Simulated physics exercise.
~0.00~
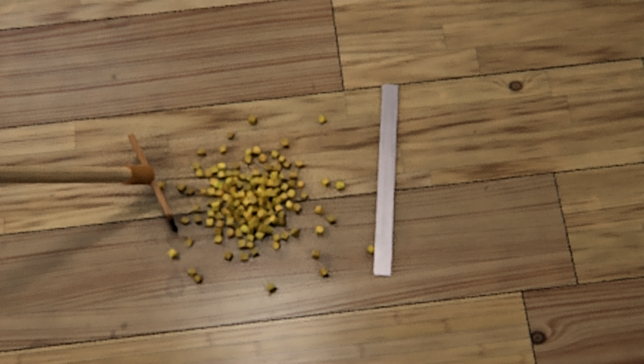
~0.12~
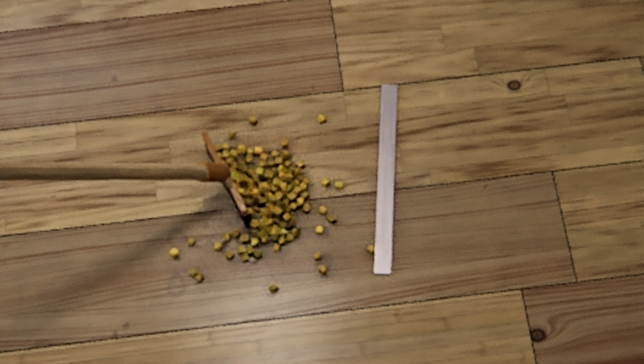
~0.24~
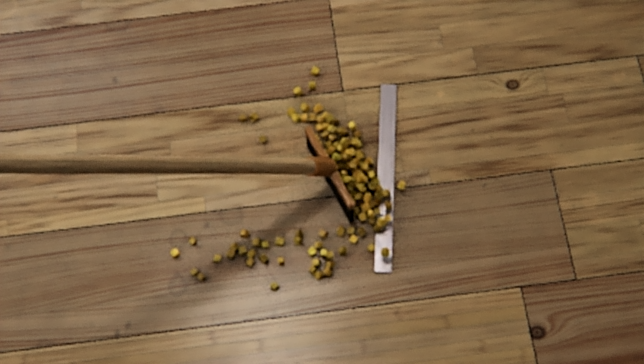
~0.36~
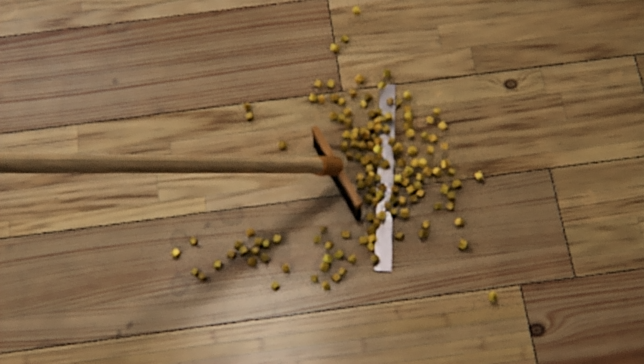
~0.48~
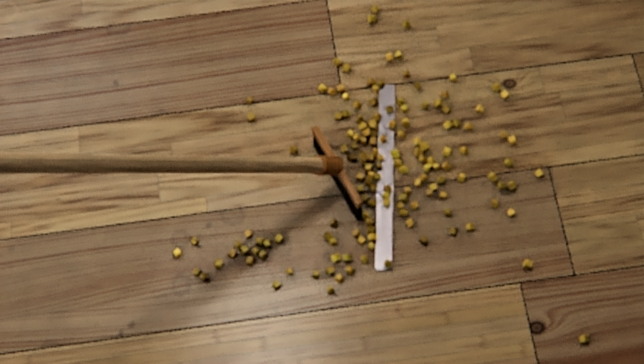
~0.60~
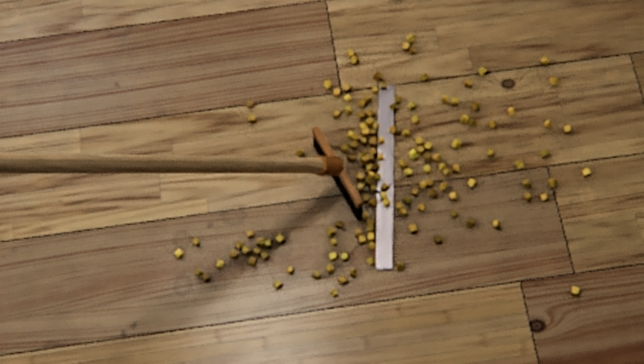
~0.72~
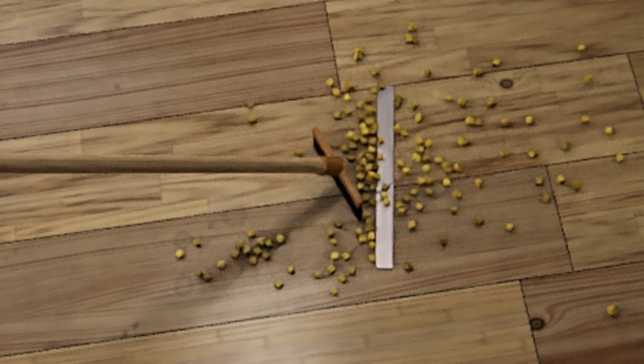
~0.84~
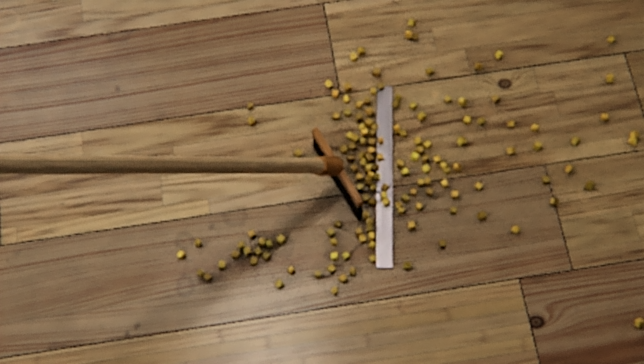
On a wooden plank floor, a long-handled squeegee pushed a heap of small yellow cubes to the right toward a pale flat strip, then stopped just short of it as many cubes scattered over and past the strip, leaving others strewn around it.
